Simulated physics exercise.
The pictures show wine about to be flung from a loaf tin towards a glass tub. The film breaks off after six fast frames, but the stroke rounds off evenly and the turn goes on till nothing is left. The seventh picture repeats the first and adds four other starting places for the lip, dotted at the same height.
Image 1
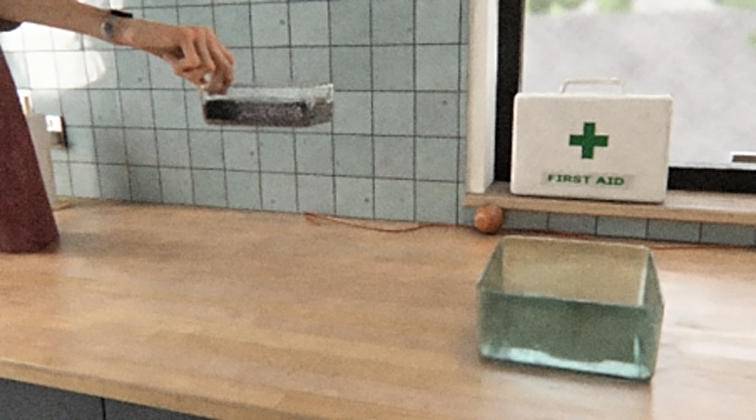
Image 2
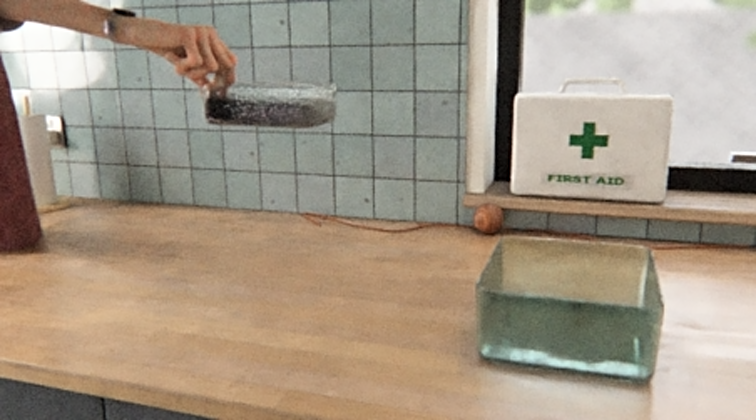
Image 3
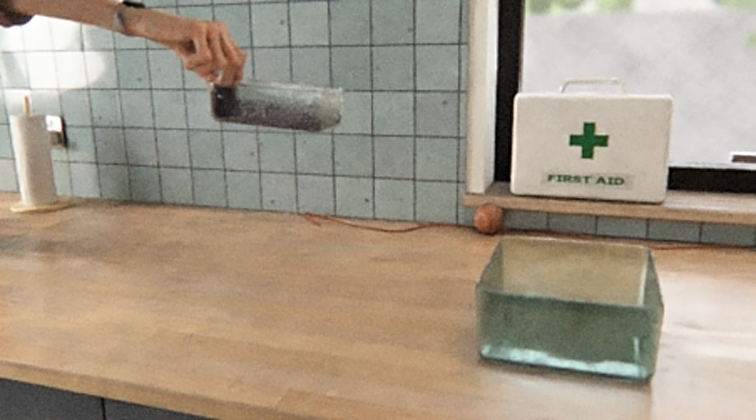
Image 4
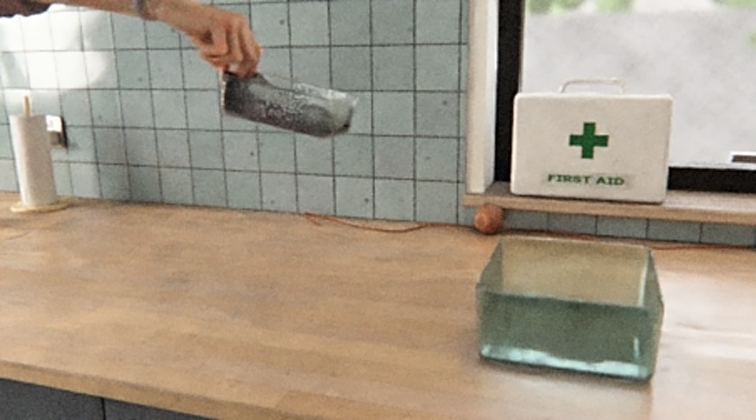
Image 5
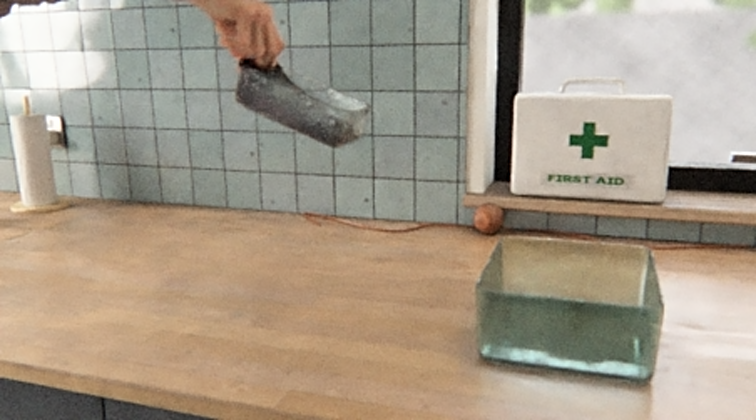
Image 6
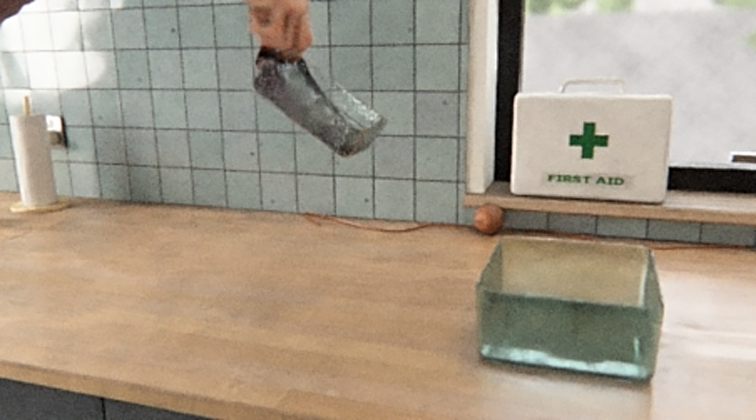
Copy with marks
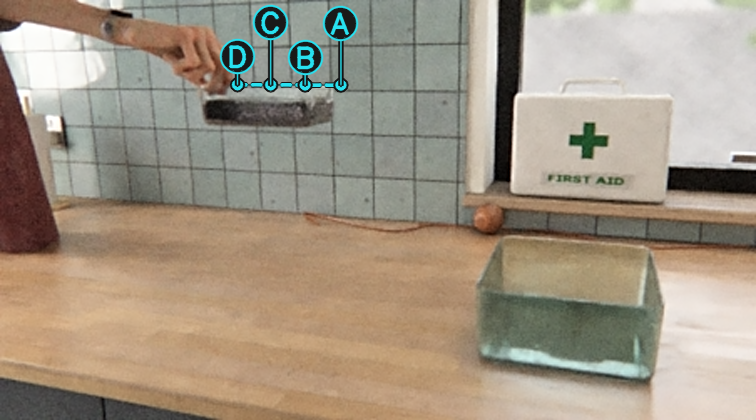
A hand reaching in from the upper left carries a small, dark, glassy loaf-shaped container rightward, steadily tilting its right end downward as the arm and a dark red garment slide out of view. Below is a pale wooden counter against blue-green tiles, seen from the front and slightly above by a still camera. A paper towel roll comes into view at left, while a greenish glass tub sits at right before a white first aid box with a green cross on the windowsill.
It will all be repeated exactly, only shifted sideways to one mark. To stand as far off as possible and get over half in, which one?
Choose A.
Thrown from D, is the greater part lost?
Yes, that goes wrong.
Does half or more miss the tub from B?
Yes, that goes wrong.
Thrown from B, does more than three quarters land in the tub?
No.
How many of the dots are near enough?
One of them.
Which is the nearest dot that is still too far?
B it is.
On the marked copy, A at (340, 85); B at (305, 85); C at (270, 84); D at (237, 84).
For dot A, about 68 % lands in the tub, 25 % falls short and 7 % goes beside or beyond.
For dot B, about 30 % lands in the tub, 61 % falls short and 8 % goes beside or beyond.
For dot C, about 16 % lands in the tub, 81 % falls short and 3 % goes beside or beyond.
For dot D, about 1 % lands in the tub, 99 % falls short.
